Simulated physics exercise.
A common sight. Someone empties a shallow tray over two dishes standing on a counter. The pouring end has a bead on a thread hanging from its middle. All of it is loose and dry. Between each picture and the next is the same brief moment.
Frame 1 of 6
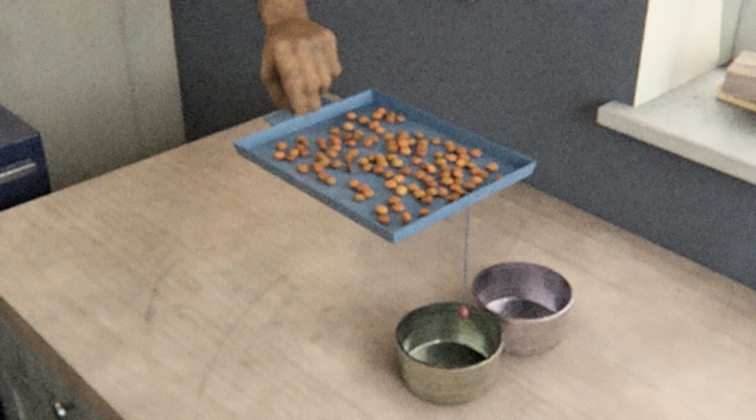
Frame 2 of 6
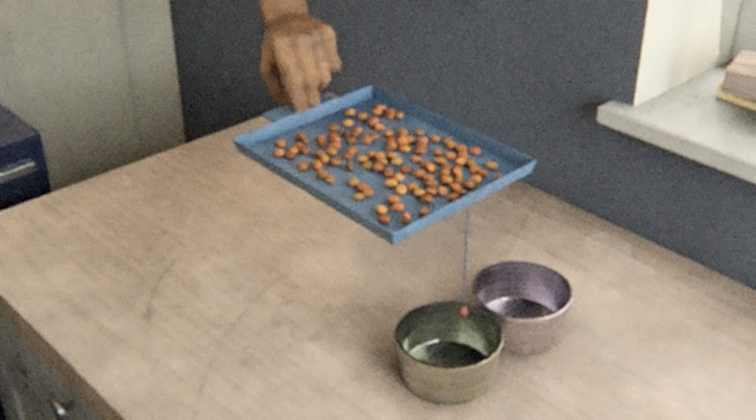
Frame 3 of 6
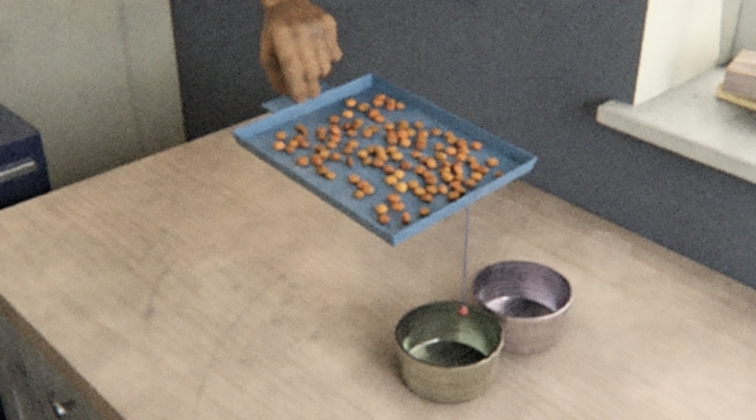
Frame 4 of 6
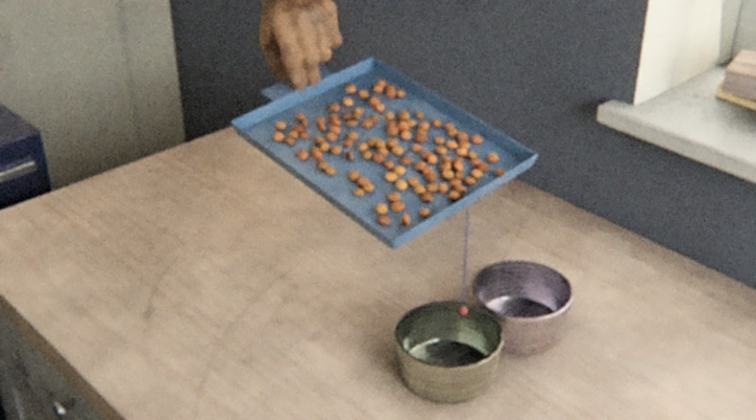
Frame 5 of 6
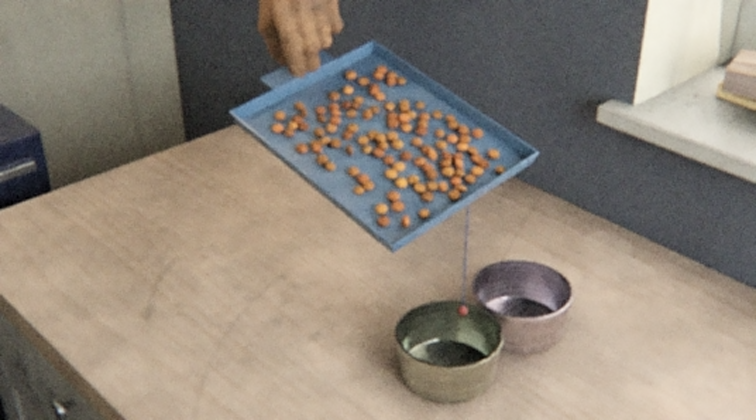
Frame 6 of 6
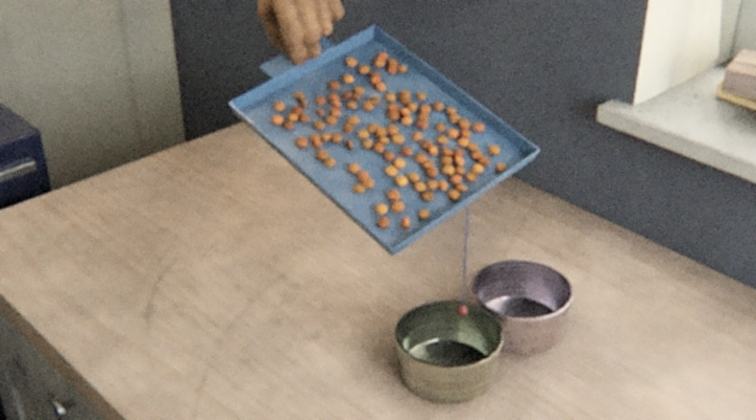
A blue tray of small brown pieces was tilted gradually by a hand raising its far end, its front edge dipping slightly to the left above a green bowl and a purple one, the pieces barely shifting.
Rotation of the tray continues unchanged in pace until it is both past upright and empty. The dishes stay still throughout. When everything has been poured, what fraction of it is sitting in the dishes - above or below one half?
Below one half.
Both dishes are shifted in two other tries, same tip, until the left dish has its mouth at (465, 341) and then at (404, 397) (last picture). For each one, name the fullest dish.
So: The one further left first, and the one further left second.
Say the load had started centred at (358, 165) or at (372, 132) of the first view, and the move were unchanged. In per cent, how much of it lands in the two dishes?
Close to 20 %, followed by close to 10 %.
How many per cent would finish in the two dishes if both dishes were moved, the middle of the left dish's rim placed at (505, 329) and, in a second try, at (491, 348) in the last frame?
Respectively 0 % and 10 %.
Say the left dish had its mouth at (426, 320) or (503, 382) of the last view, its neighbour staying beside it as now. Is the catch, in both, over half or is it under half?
Together the dishes get less than a half first, then less than a half.
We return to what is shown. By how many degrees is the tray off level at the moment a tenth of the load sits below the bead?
Angle reached: About 80°.
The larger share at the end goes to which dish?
In the end, the left-side dish gets more.
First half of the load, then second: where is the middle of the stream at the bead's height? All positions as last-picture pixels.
Close to (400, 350), then close to (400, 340).
Soon after the last picture, tray tipped steeply; most on the tray; a small part in the air.
A little later, tray tipped past a quarter turn; a stray few on the tray; about a quarter in the left dish; about two thirds outside both; a small part in the air.
Later still, tray tipped past a quarter turn; about a quarter in the left dish; most outside both.
At rest, tray tipped past a quarter turn; about a quarter in the left dish; none in the right dish; most outside both.
